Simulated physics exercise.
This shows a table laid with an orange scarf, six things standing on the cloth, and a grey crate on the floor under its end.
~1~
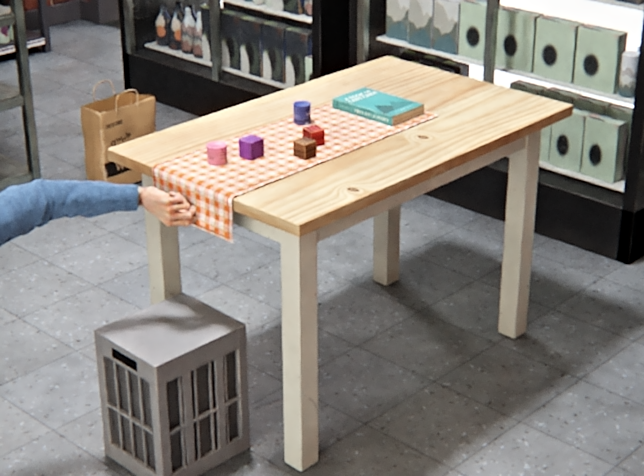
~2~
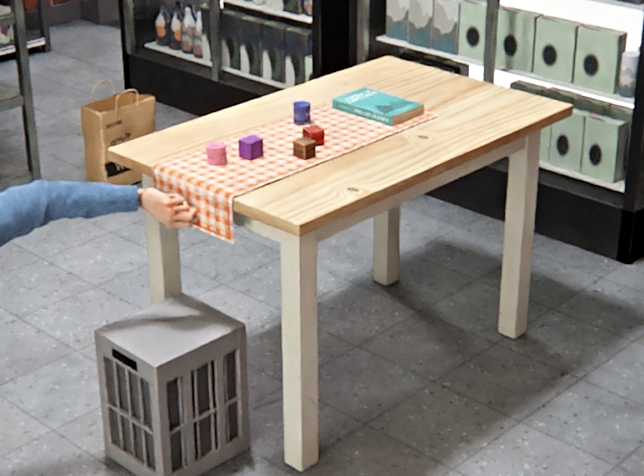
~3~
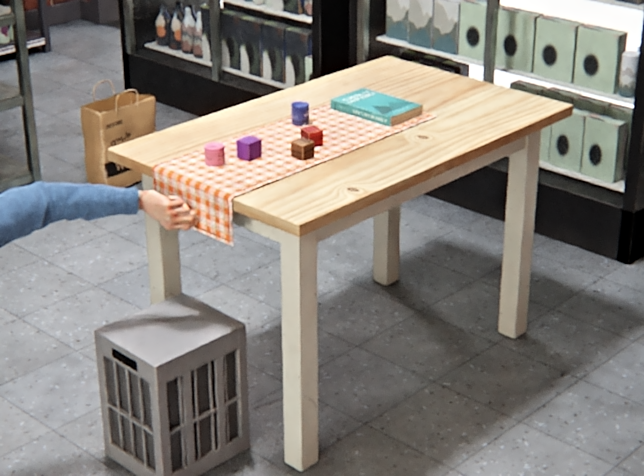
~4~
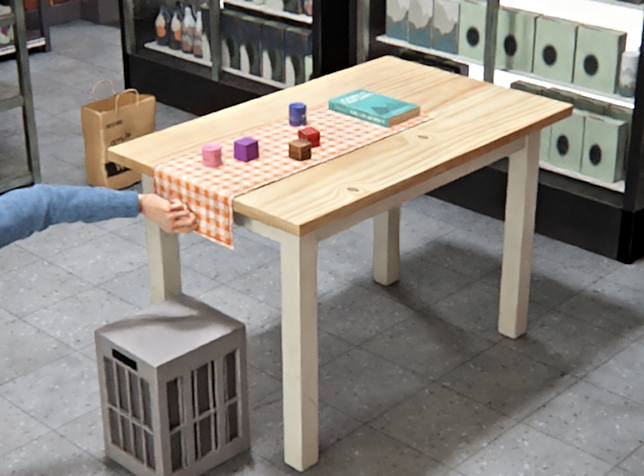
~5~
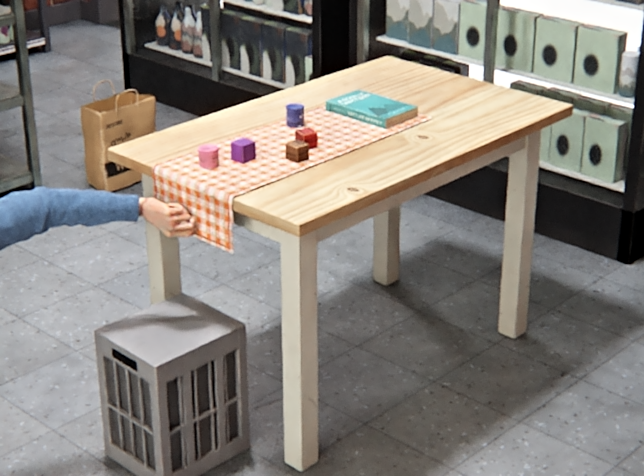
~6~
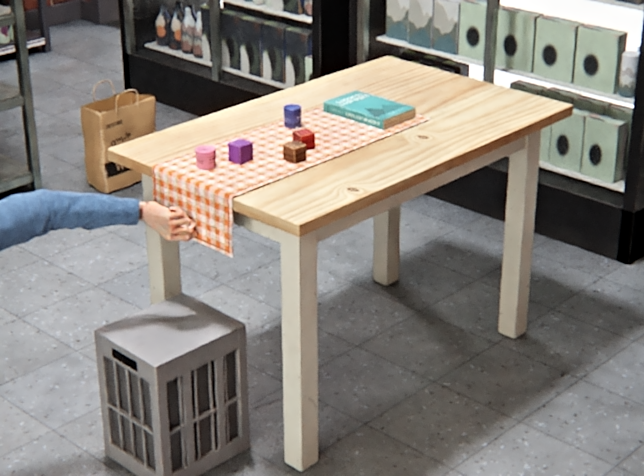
In a shop, a hand slowly pulls a checked orange cloth and its objects slightly left.
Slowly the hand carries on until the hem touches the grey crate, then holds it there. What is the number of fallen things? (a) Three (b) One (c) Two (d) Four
c, two.
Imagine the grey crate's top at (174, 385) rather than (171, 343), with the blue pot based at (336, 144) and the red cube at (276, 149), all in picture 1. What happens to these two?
Blue pot: Still up. Red cube: Off.
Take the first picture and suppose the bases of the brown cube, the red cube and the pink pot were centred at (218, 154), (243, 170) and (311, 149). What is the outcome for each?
In the end the brown cube gets dislodged, while the red cube gets dislodged and the pink pot rides it out.
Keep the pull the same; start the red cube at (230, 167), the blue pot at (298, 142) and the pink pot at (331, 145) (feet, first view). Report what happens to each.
The red cube goes over; the blue pot holds on; the pink pot remains up.
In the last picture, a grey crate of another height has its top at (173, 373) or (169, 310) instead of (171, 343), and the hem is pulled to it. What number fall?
The count comes out 3 and 1.
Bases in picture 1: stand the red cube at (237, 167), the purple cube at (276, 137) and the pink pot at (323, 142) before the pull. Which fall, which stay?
Red cube dropped, purple cube kept, pink pot kept.
Early on, hem near (194, 266); all still up.
Midway, hem on the crate; pink pot and purple cube gone.
Finally, hem on the crate; pink pot and purple cube gone. The count of fallen things is two.
